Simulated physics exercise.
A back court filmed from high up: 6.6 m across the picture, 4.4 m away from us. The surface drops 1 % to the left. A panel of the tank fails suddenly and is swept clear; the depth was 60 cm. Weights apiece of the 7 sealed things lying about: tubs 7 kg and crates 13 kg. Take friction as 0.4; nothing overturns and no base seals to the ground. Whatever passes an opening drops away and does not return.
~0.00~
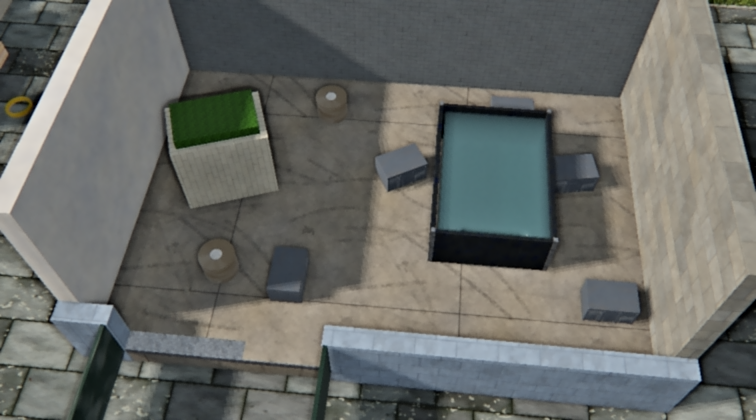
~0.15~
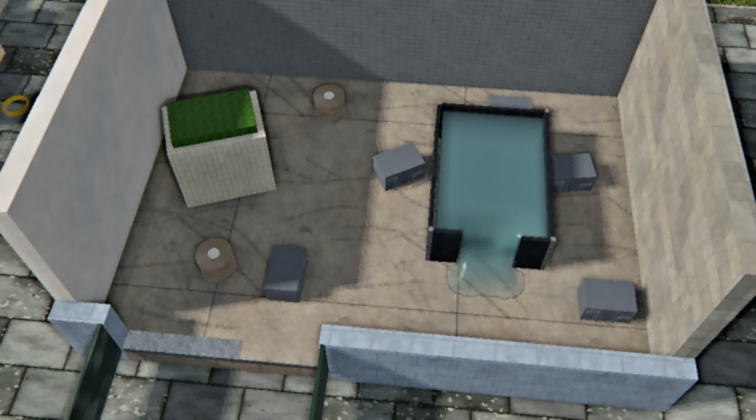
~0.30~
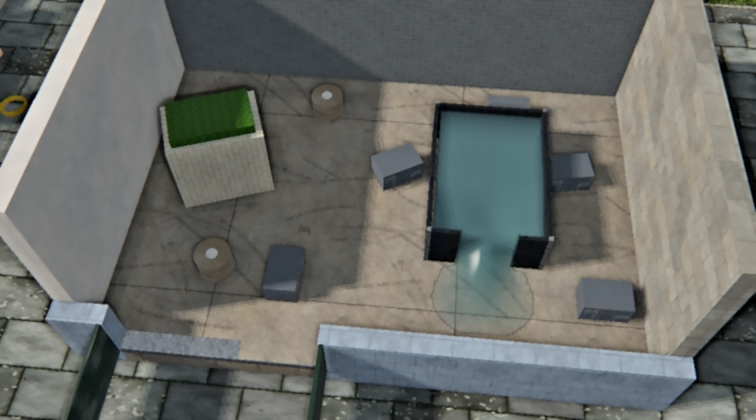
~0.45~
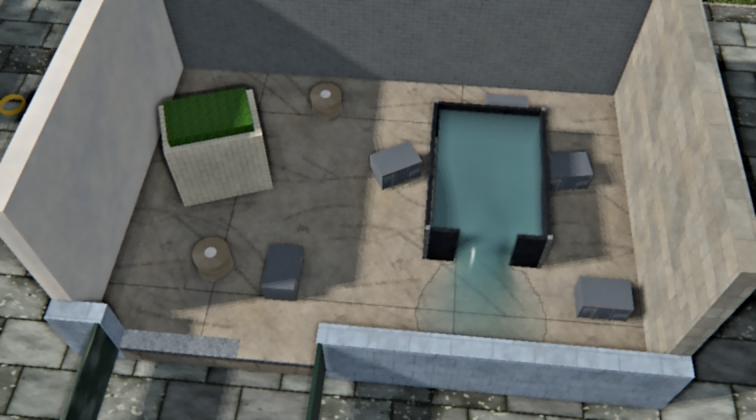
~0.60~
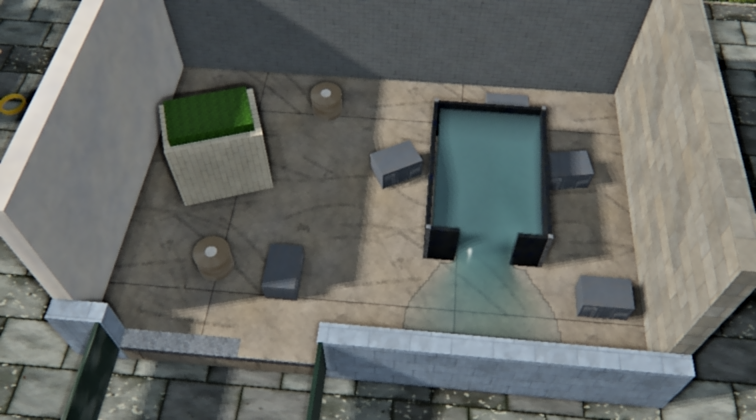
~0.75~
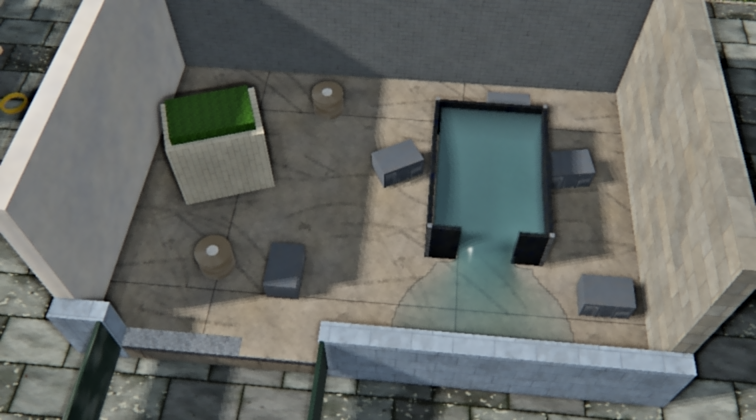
Dark-framed tank of water opening at its near side and pouring a widening pool across a walled courtyard floor, grey blocks staying still.
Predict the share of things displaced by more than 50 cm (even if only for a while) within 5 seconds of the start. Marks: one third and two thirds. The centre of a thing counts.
Share: From one to two thirds.
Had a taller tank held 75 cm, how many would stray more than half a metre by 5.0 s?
Then 5.
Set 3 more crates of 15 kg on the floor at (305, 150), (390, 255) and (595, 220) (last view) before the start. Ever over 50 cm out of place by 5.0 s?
In that order: Short of it, short of it, past it.
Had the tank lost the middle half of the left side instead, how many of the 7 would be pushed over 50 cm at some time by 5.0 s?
Then 4.
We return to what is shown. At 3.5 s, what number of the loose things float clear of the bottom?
I count 1.
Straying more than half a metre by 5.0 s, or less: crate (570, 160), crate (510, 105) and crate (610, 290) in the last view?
In turn: Past it, less, over.
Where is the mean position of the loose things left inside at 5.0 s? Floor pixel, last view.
Near (381, 162).
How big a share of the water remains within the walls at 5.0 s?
About 96 per cent.
After 1.1 s 0 of 7 are over 50 cm from their spots; 0 afloat.
After 2.2 s 0 of 7 are over 50 cm from their spots; 0 afloat.
After 3.5 s 4 of 7 are over 50 cm from their spots; 1 afloat.
After 5.0 s 4 of 7 are over 50 cm from their spots, and 4 have been at some point; 4 afloat.
